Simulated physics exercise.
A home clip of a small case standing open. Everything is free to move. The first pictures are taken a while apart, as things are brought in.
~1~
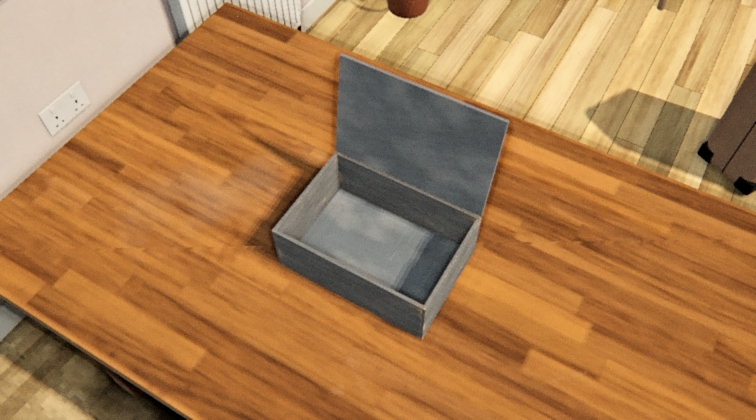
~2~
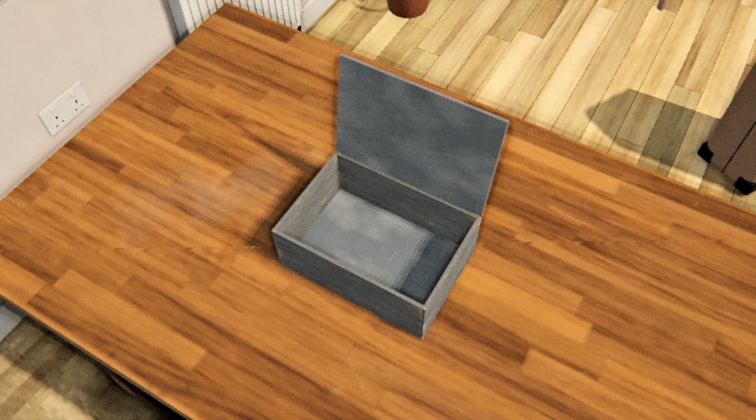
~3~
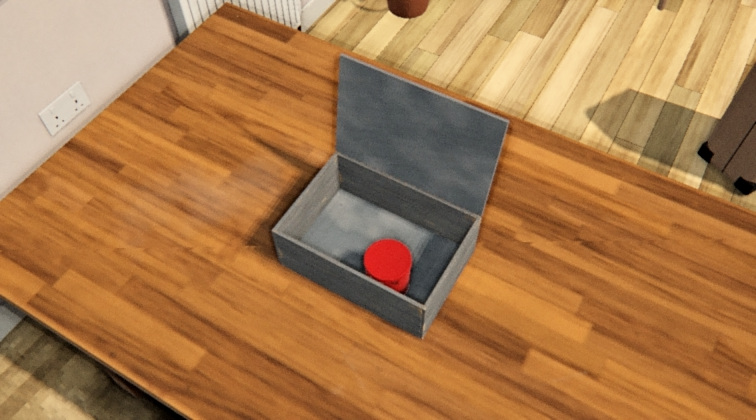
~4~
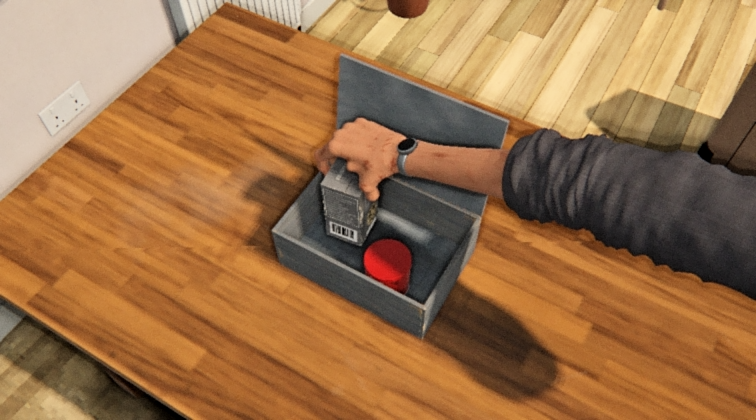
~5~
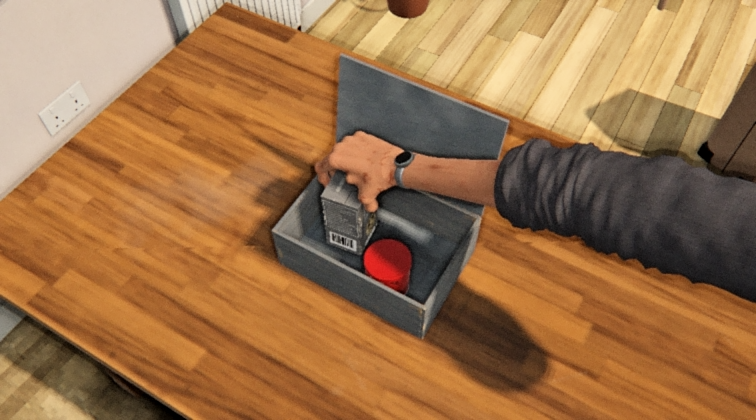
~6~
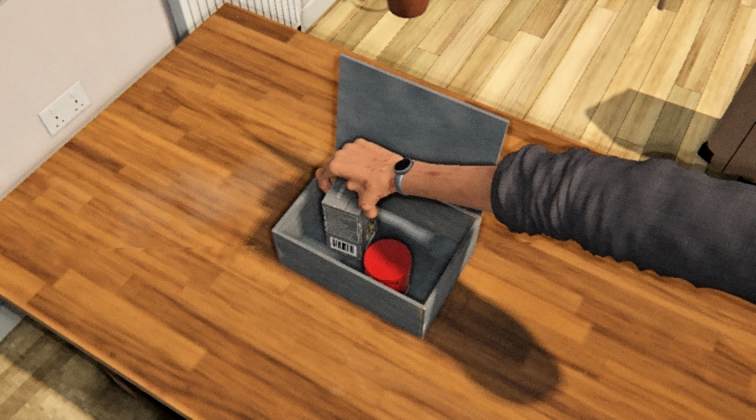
A grey box stood open and empty on a wooden table, then a red tin appeared inside it, and a hand reached in from the right and lowered a grey carton in beside the tin.
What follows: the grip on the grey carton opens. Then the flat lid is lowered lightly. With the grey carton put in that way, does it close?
Outcome: The lid will not close.
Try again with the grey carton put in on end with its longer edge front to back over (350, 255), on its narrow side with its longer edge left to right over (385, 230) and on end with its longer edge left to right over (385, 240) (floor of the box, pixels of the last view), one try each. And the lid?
First, it will not close; second, it closes; third, it stays ajar.
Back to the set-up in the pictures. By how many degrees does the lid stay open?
About 40°.
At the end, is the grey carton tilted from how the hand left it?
It stays as placed.
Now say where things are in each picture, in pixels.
In the first picture, the last thing is not in view yet.
In the second picture, the last thing is not in view yet.
In the third picture, the last thing is not in view yet; red tin (388, 272).
The fourth picture shows still above its spot; grey carton (352, 201); red tin (388, 272).
The fifth picture shows still above its spot; grey carton (351, 211); red tin (388, 272).
The sixth picture shows in place under the hand; grey carton (351, 217); red tin (388, 272).
Then, 1.00 s after the last picture, lid starting down.
Then, 1.30 s after the last picture, lid 78° above the rim.
Then, 1.60 s after the last picture, lid 60° above the rim.
Then, 1.80 s after the last picture, lid 46° above the rim.
At rest, lid 40° above the rim; both in place. Seen from the same camera at the end, grey carton near (351, 217).
